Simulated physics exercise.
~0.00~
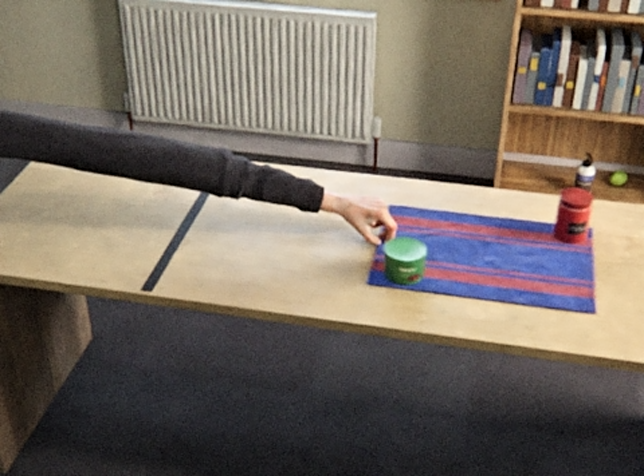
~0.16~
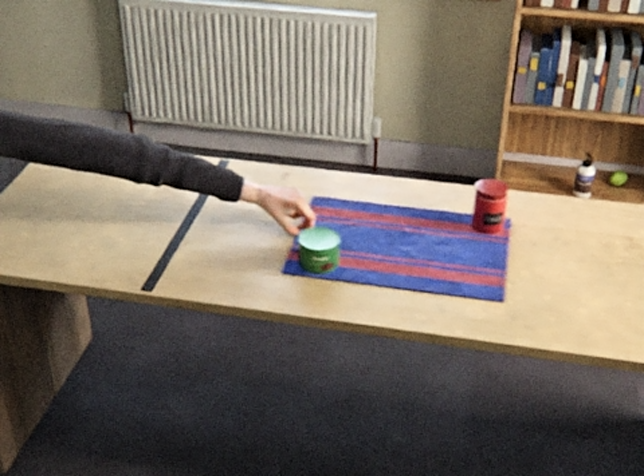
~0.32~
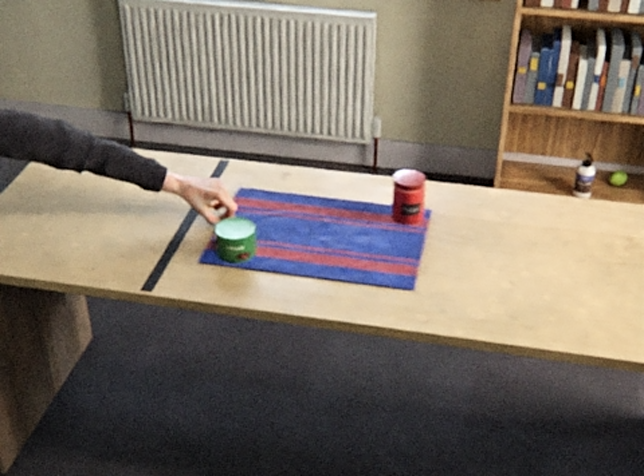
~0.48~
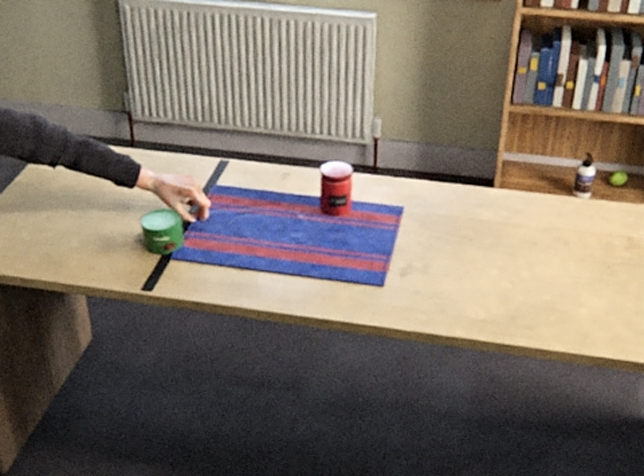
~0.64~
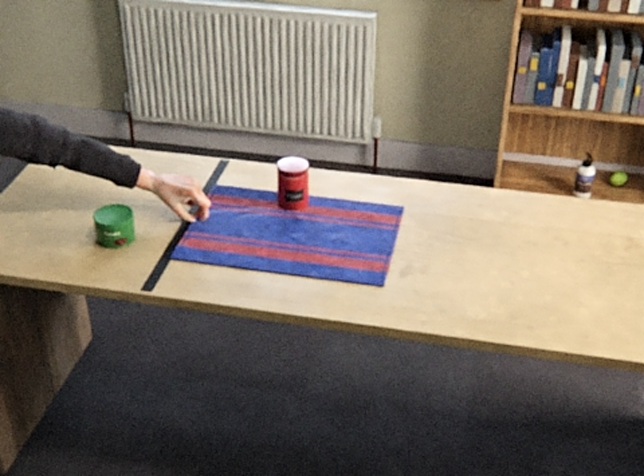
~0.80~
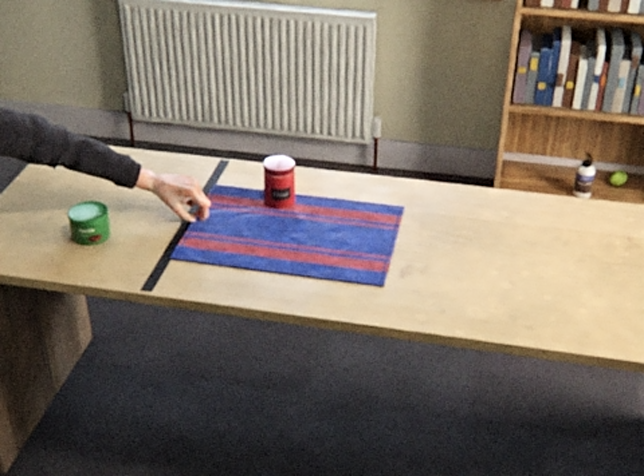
Blue place mat pulled left by a hand stops at a tape strip, green tub sliding off ahead, red jar staying upright aboard.
